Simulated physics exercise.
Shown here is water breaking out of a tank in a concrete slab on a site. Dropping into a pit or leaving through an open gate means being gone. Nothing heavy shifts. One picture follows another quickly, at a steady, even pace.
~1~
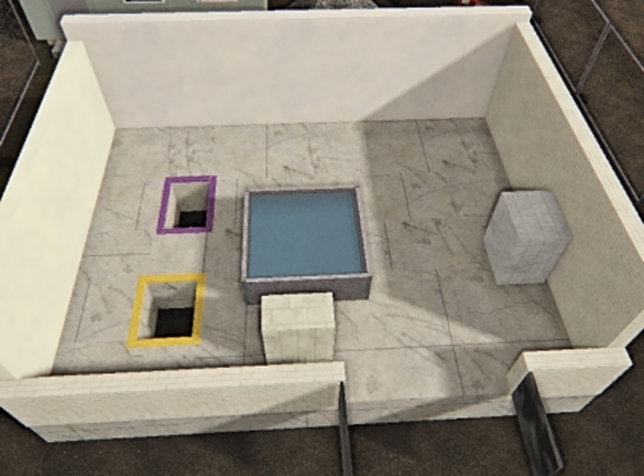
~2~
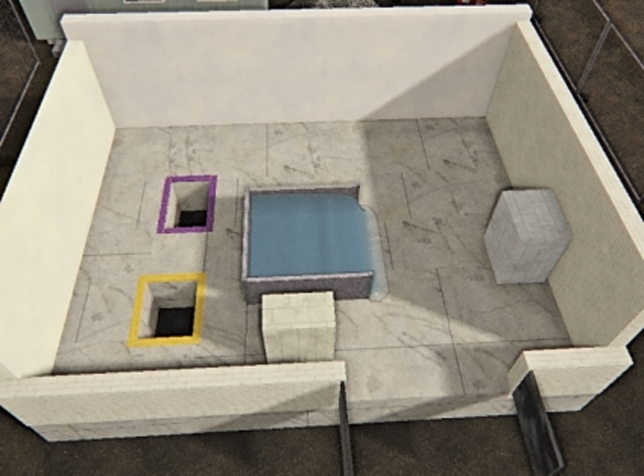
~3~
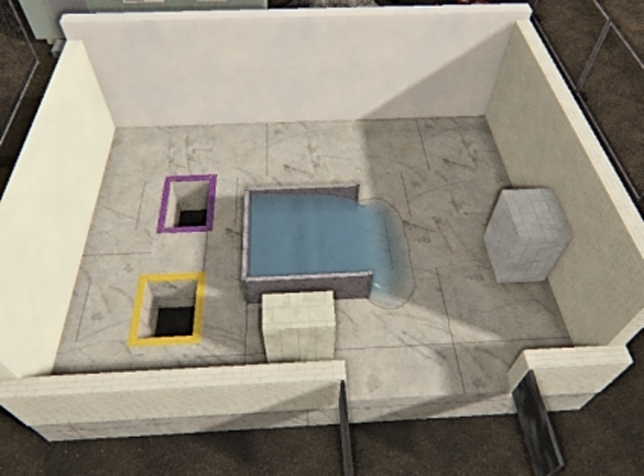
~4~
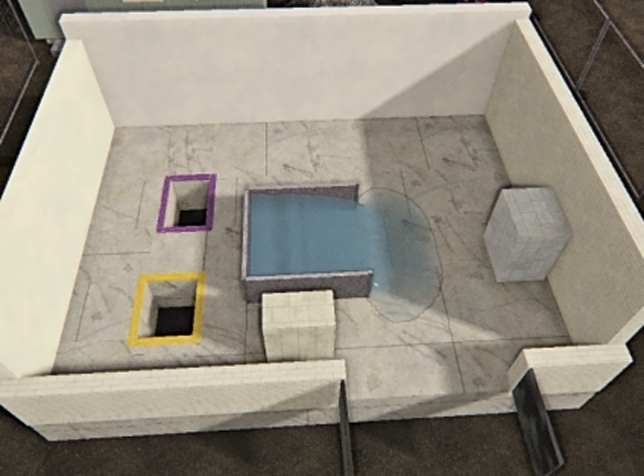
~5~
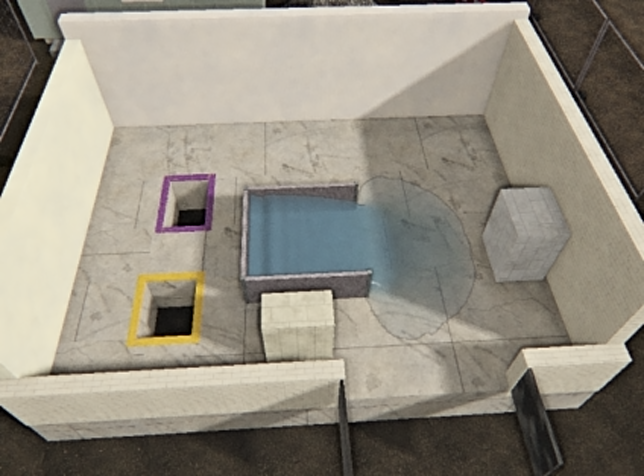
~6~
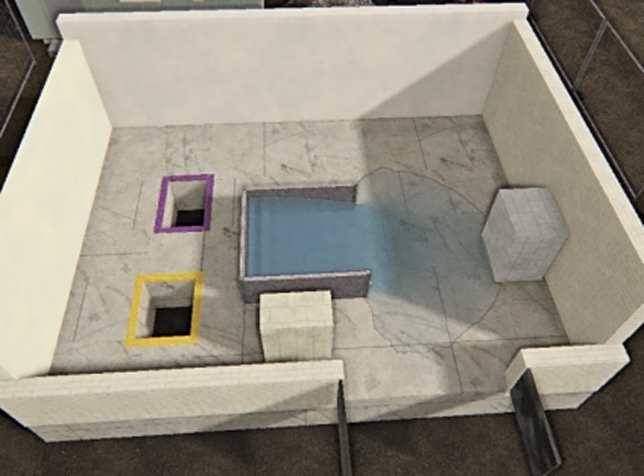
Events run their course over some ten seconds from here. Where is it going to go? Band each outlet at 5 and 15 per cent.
My prediction: The gate gets in excess of fifteen per cent; the purple pit gets five to fifteen per cent; the yellow pit gets shy of five per cent.
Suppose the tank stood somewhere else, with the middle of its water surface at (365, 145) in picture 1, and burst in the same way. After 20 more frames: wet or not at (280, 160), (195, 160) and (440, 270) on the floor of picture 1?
Spot 1 unwetted, spot 2 unwetted, and spot 3 wetted.
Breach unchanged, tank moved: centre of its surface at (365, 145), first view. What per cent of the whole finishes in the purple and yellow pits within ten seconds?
The purple pit ends up with 6 per cent and the yellow pit with 10 per cent.
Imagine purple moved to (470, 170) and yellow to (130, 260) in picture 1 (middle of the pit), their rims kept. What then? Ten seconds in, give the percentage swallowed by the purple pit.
Purple: 40 %.
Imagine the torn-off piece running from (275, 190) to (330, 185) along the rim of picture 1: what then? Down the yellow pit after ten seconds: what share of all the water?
Share recorded - yellow: 6 %.
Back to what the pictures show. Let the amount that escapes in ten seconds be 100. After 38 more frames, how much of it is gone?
I'd say about 50 per cent.
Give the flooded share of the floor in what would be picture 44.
About 70 per cent.
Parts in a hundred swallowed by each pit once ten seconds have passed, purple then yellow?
In the order asked, roughly 6 and 0 percent.
A moment on, water covers 30 % of the floor; the gate 0 %, the purple pit 0 %, the yellow pit 0 %.
Next, water covers 35 % of the floor; the gate 1 %, the purple pit 0 %, the yellow pit 0 %.
Then, water covers 35 % of the floor; the gate 4 %, the purple pit 0 %, the yellow pit 0 %.
Later, water covers 70 % of the floor; the gate 16 %, the purple pit 0 %, the yellow pit 0 %.
In the end, water covers 85 % of the floor; the gate 24 %, the purple pit 7 %, the yellow pit 1 %.
